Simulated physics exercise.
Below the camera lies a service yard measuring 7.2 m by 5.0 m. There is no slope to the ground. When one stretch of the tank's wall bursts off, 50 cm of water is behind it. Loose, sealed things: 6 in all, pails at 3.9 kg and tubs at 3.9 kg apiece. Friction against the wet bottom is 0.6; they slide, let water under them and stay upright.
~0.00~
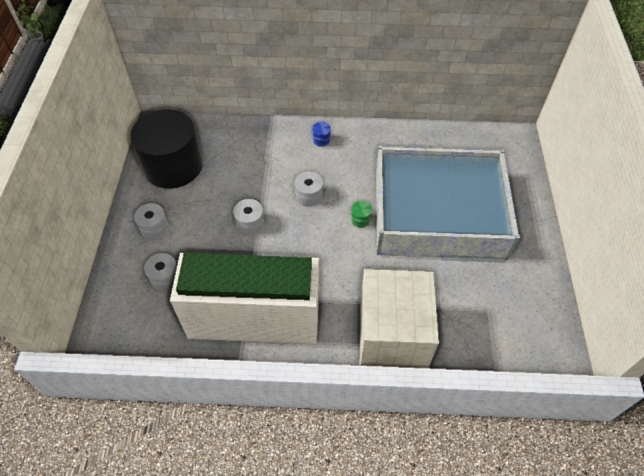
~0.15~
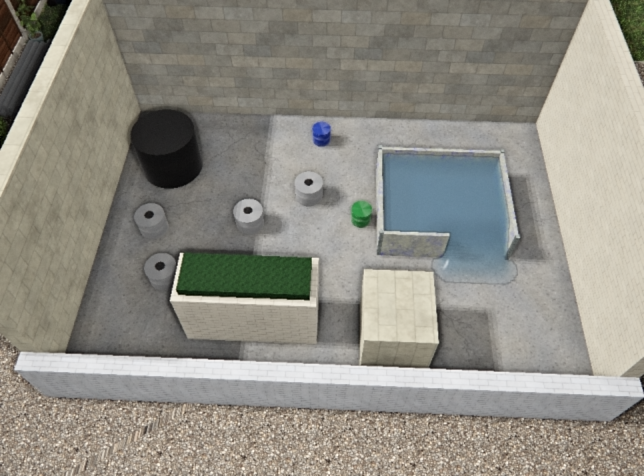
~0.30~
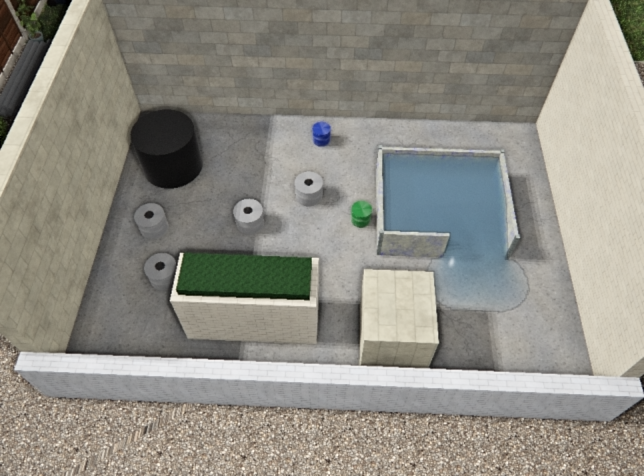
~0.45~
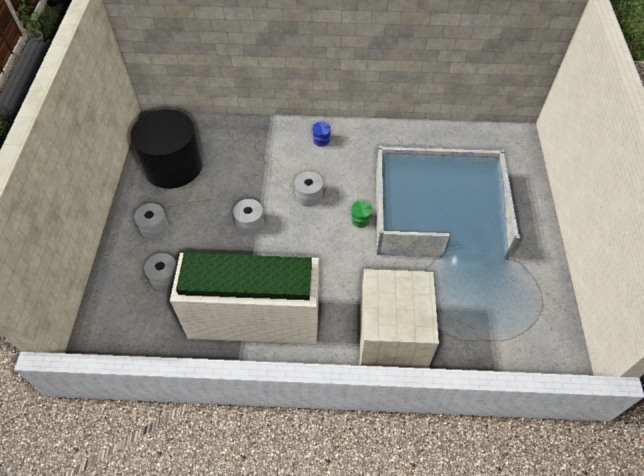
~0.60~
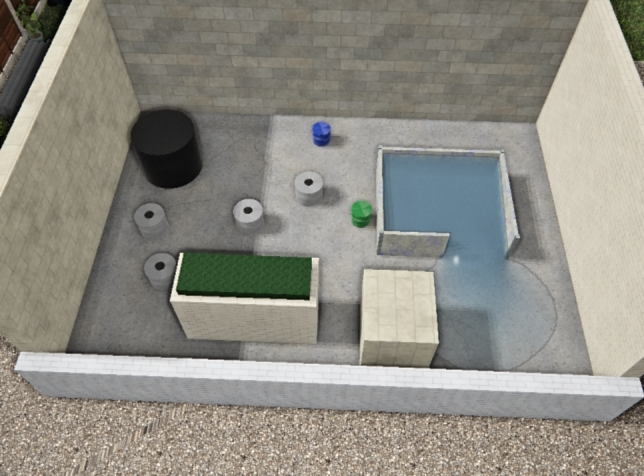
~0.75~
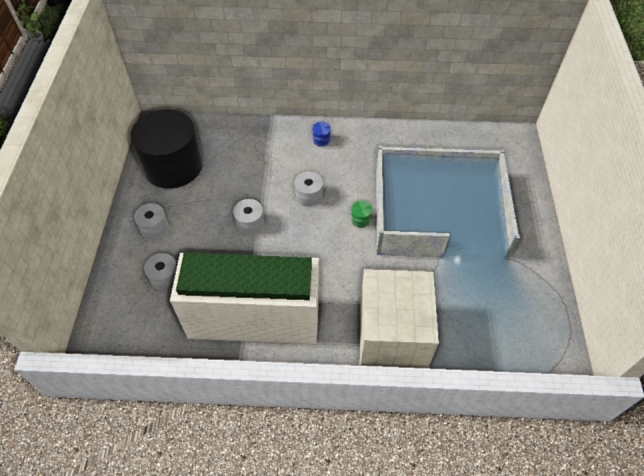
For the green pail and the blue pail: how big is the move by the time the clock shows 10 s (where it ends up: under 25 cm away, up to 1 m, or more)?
In order: The green pail does not really move, the blue pail shifts a fair bit but under a metre.
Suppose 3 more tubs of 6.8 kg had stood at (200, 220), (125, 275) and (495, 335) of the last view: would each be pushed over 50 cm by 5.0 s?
Answers, first to last: Not exceeding, not exceeding, exceeding.
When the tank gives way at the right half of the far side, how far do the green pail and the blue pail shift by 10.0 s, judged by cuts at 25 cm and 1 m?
First the green pail: It holds steady; as for the blue pail, it is carried a long way.
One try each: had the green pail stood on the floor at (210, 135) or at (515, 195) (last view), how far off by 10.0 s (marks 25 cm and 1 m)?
In that order: It hardly budges; it goes a long way.
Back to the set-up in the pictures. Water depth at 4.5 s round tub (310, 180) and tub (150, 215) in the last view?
I'd estimate 0 cm for the first and 0 cm for the second.
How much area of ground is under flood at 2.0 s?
About 8.5 m2.
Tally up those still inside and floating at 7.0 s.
Count: 1.
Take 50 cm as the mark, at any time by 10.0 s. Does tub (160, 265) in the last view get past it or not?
Lab note: Result beyond threshold.
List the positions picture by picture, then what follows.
The green pail at (362, 209) rests on the ground; the blue pail at (322, 128) rests on the ground; water covers 3.1 m2; 0 of 6 have shifted, in the first picture.
The green pail at (362, 209) rests on the ground; the blue pail at (322, 128), on the bottom; water covers 3.6 m2; 0 of 6 have shifted, in the second picture.
The green pail at (362, 209), on the bottom; the blue pail at (322, 128) rests on the ground; water covers 4.2 m2; 0 of 6 have shifted, in the third picture.
The green pail at (362, 209), on the bottom; the blue pail at (322, 128) rests on the ground; water covers 5.0 m2; 0 of 6 have shifted, in the fourth picture.
The green pail at (362, 209) rests on the ground; the blue pail at (322, 128), on the bottom; 5.9 m2 under water; 0 of 6 have shifted, in the fifth picture.
The green pail at (362, 209) rests on the ground; the blue pail at (322, 128), on the bottom; 6.7 m2 under water; 0 of 6 have shifted, in the sixth picture.
After 2.0 s the green pail is near (362, 209), 0.0 m from its start, aground; the blue pail is near (322, 128), 0.0 m from its start, aground; 0 afloat.
After 4.5 s the green pail is near (362, 209), 0.0 m from its start, aground; the blue pail is near (322, 128), 0.0 m from its start, aground; 0 afloat.
After 7.0 s the green pail is near (362, 209), 0.0 m from its start, aground; the blue pail is near (322, 128), 0.0 m from its start, aground; 1 afloat.
After 10.0 s the green pail is near (362, 209), 0.0 m from its start, aground; the blue pail is near (286, 128), 0.6 m from its start, aground; 3 afloat.
